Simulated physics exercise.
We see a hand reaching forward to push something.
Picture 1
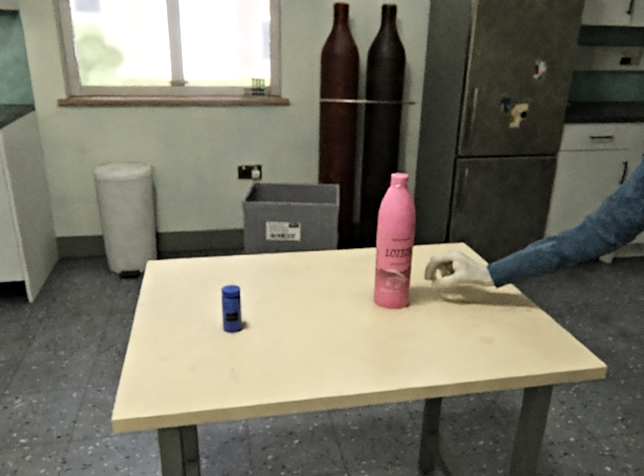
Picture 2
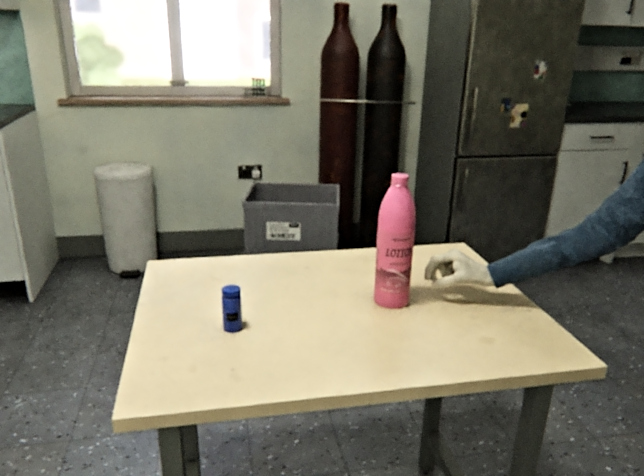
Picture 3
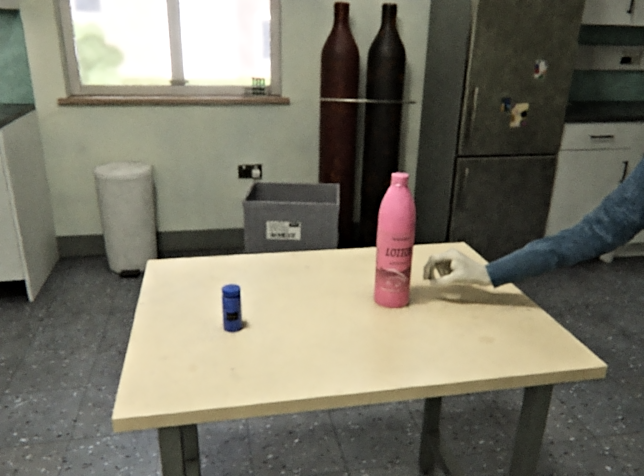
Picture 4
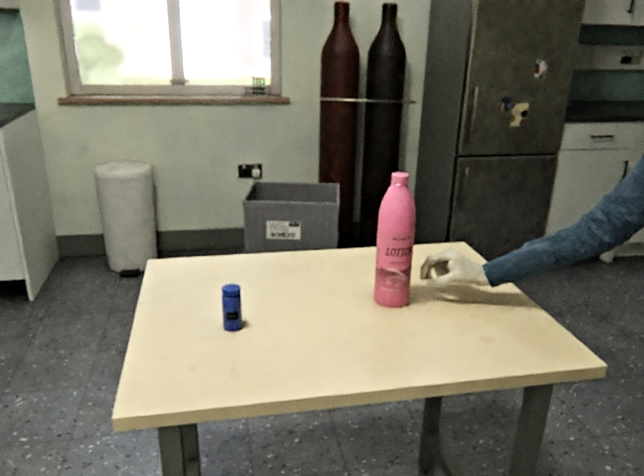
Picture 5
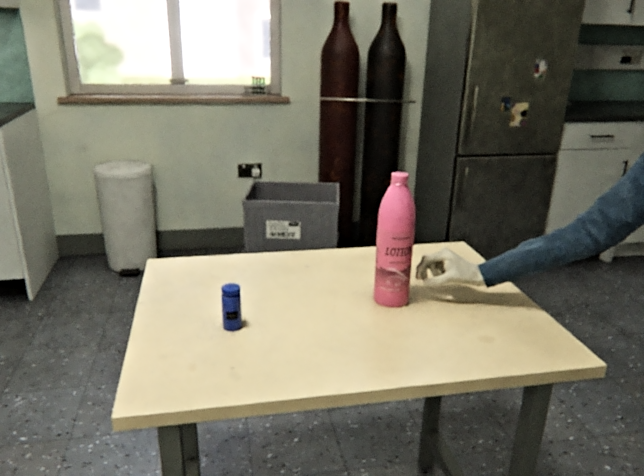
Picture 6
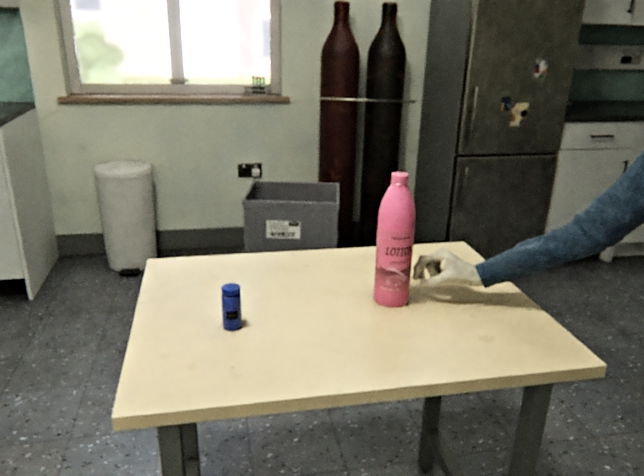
A tall pink lotion bottle stands right of centre on a pale rectangular table, seen from slightly above in a room with a speckled grey floor. A small blue container sits to its left, with a white bin, grey box, two dark cylinders and a dark refrigerator behind. From the right, a pale hand in a blue sleeve edges slightly leftward towards the bottle, while everything else and the camera stay still.
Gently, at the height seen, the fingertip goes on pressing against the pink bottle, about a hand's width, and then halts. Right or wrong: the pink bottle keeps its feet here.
Right, it stays up.
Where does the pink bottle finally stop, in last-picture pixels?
The object ends up somewhere near (343, 242).
Then, 0.40 s after the last picture, pink bottle slid a little near (382, 240).
Then, 0.70 s after the last picture, pink bottle slid about its own width near (366, 241).
Then, 1.00 s after the last picture, pink bottle slid about its own width near (351, 242).
At rest, moved from the start, pink bottle. Seen from the same camera at the end, pink bottle near (343, 242).
